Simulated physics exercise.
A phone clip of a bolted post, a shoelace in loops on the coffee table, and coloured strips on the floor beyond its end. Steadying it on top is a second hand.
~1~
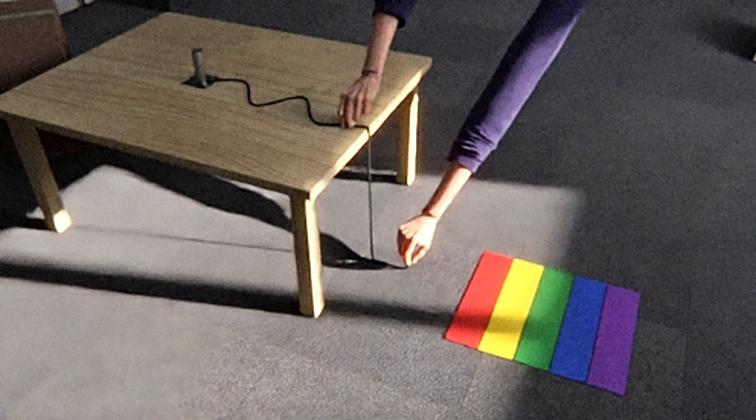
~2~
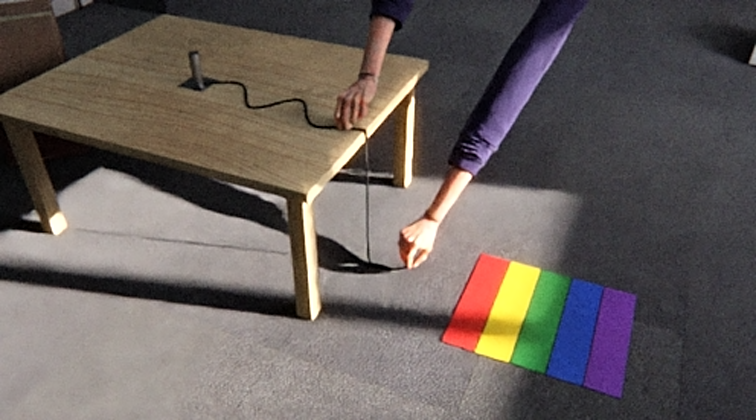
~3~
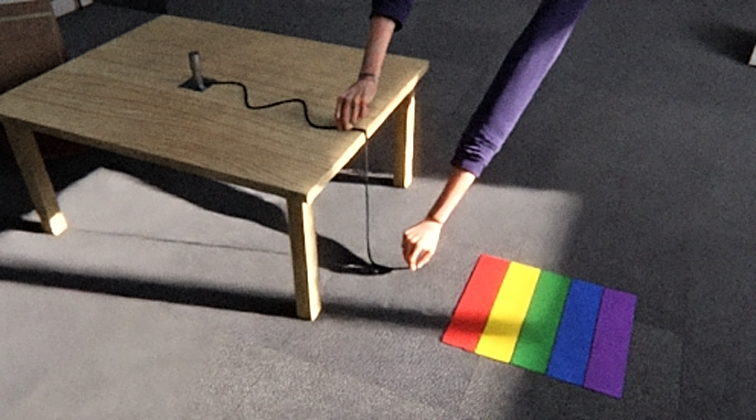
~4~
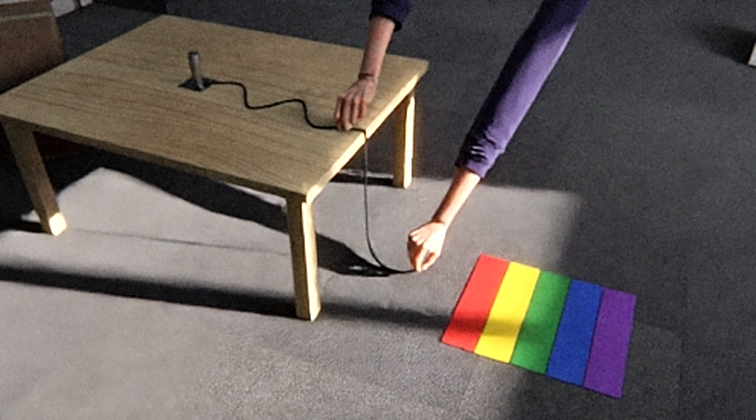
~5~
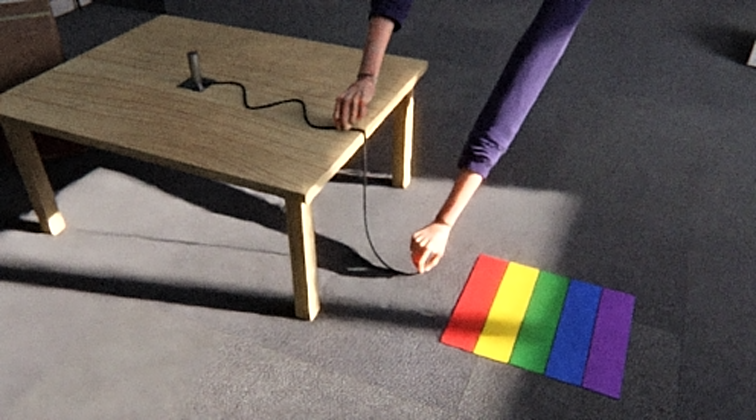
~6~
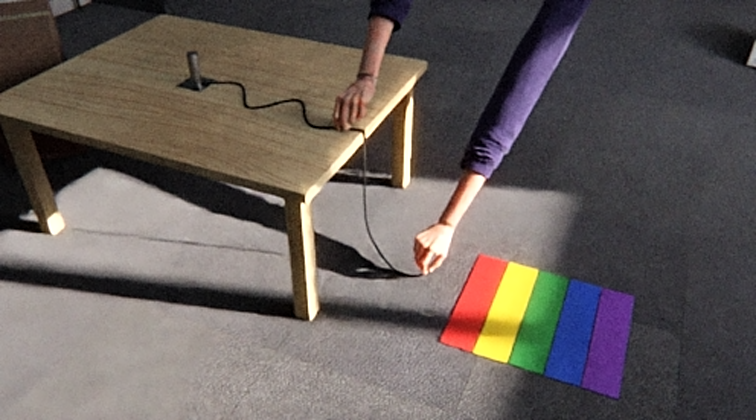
The free end of a dark shoelace hangs near a grey carpeted floor beside a wooden coffee table, seen from above at an angle. The lace runs in loops from a small upright object, and red, yellow, green, blue and purple strips lie at right. One hand stays at the table edge while the lower hand draws the end slightly rightward.
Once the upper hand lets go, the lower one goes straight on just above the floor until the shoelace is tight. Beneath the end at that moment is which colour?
Beneath it is blue.
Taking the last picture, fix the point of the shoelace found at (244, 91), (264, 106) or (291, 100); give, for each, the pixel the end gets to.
Taking them in turn, I'd expect around (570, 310), (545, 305) and finally (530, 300).
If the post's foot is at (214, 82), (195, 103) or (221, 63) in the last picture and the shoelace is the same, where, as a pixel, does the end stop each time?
(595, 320), (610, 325) and (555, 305).
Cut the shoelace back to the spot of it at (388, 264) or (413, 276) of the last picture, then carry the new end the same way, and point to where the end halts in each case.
In order, about (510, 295) and about (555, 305).
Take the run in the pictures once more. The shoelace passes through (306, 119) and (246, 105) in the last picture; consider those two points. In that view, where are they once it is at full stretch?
Result - first point (360, 127), second point (273, 103).
Soon after, end near (515, 296); over yellow.
After that, end near (555, 307); over green.
At the stop, end near (579, 314); over blue. It gets as far as the blue strip.
